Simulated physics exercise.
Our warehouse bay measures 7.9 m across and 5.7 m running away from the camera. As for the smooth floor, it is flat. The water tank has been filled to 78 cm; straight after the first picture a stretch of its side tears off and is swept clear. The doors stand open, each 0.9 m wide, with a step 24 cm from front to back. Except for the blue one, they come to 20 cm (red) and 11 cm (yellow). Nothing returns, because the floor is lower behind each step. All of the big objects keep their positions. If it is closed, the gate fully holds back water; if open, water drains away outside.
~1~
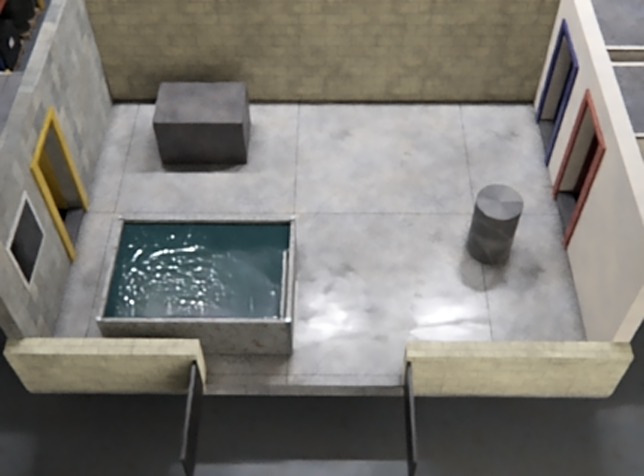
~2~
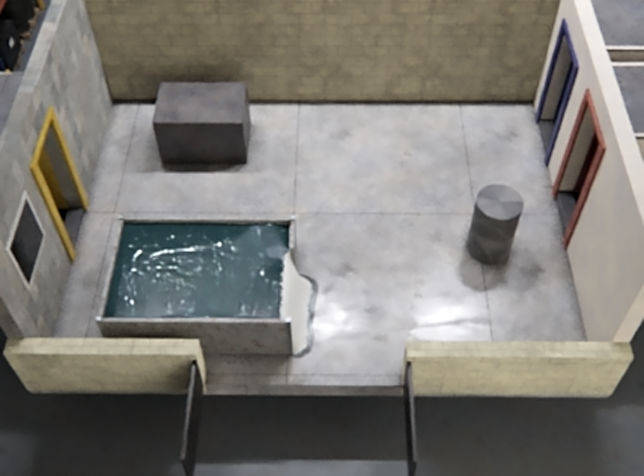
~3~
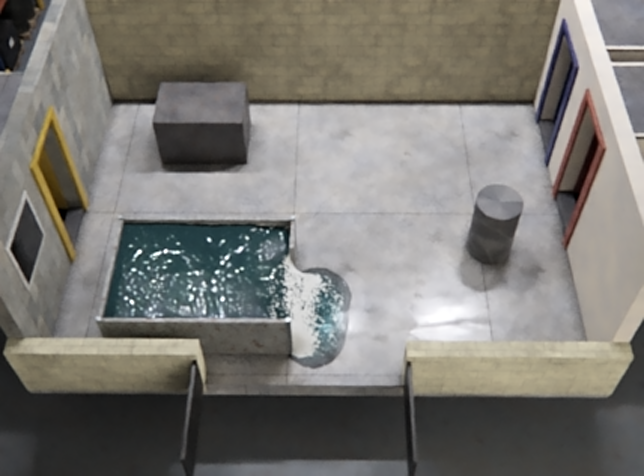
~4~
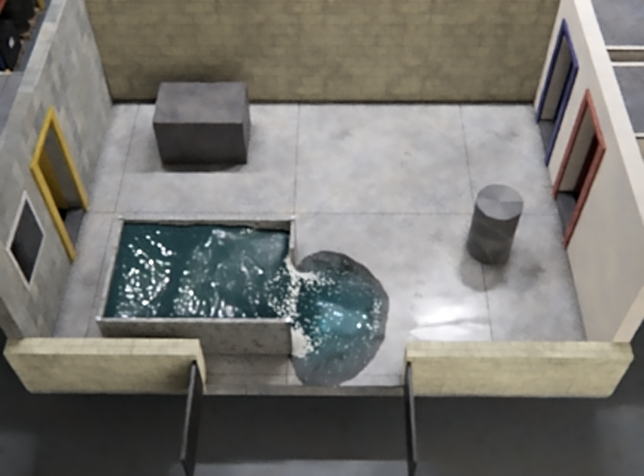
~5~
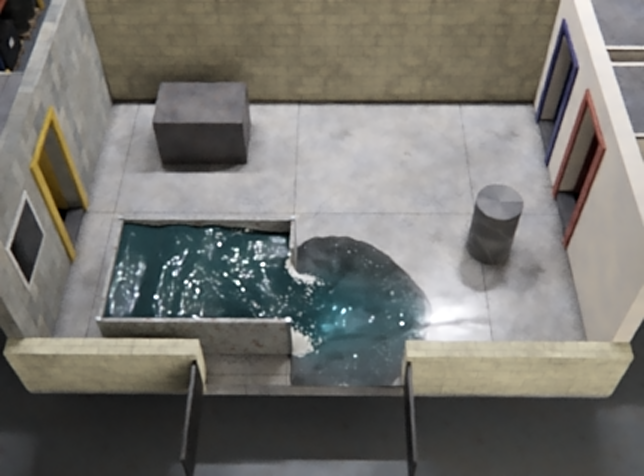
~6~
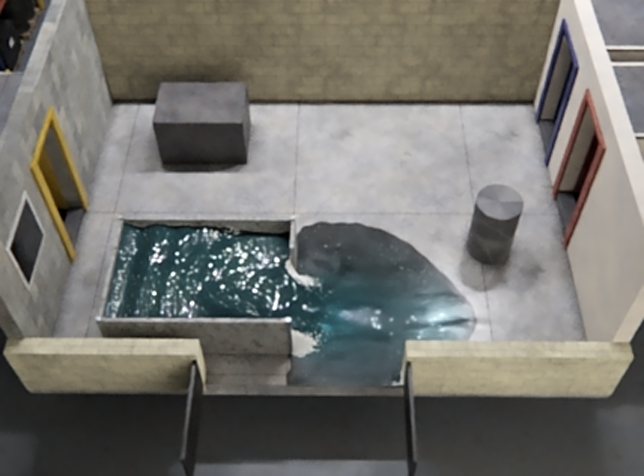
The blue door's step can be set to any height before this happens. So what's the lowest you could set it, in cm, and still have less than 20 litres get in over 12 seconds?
Some 13.5 cm would be the lowest.
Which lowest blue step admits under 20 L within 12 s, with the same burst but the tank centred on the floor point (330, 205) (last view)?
Then it needs to be around 22 cm high.
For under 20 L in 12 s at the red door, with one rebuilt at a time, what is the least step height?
Red - roughly 9.5 cm.
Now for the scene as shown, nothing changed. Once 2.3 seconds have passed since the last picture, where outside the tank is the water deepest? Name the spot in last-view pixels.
Check close to (582, 360).
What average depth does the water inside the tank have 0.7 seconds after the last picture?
Around 53 centimetres.
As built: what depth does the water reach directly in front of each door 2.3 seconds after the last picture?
In cm - red: 15, yellow: 0, blue: 12.
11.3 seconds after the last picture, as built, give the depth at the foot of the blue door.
Some 8.5 centimetres.
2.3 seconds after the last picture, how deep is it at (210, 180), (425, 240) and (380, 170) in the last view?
The three readings, in order, are 0, 3 and 0 cm.
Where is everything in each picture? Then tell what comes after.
The water tank at (201, 270) is whole and still, 78 cm deep; the blue door at (555, 99) is dry, in the first frame.
The gap is at (290, 303), the front 0.3 m out at (313, 293); the back of the water tank holds 78 cm, in the second frame.
The front is at (344, 306), 0.8 m from the gap at (290, 305); 1.1 m2 of floor is wet, 78 cm left at the back, in the third frame.
Water pours out at (290, 306) and has run 1.4 m, to (384, 306); about 9 cm deep outside, 78 cm at the back, in the fourth frame.
The front is at (425, 324), 2.0 m from the gap at (290, 307); 4.1 m2 of floor is wet, 78 cm left at the back, in the fifth frame.
Water pours out at (290, 307) and has run 2.7 m, to (469, 324); about 6 cm deep outside, 72 cm at the back; the blue door at (555, 99), 5.7 m from the gap, is still 3.5 m from the nearest water, in the sixth frame.
Then, 0.7 s after the last picture water covers 30 % of the floor, deepest (44 cm) near (296, 326); it has not reached the blue door.
Then, 2.3 s after the last picture water covers 40 % of the floor, deepest (40 cm) near (582, 360); 12 cm at the blue door, 0 litres in over its 10 cm step.
Then, 11.3 s after the last picture water covers 95 % of the floor, deepest (12 cm) near (123, 103); 8 cm at the blue door, 55 litres in over its 10 cm step.
At the blue door as built, the water peaked near 15 cm, 6.3 s after the last picture.
With a step of 11 cm, 41 litres would have come in within the 12 s; with 15 cm, 12 litres. So under 20 litres takes about 13.5 cm.
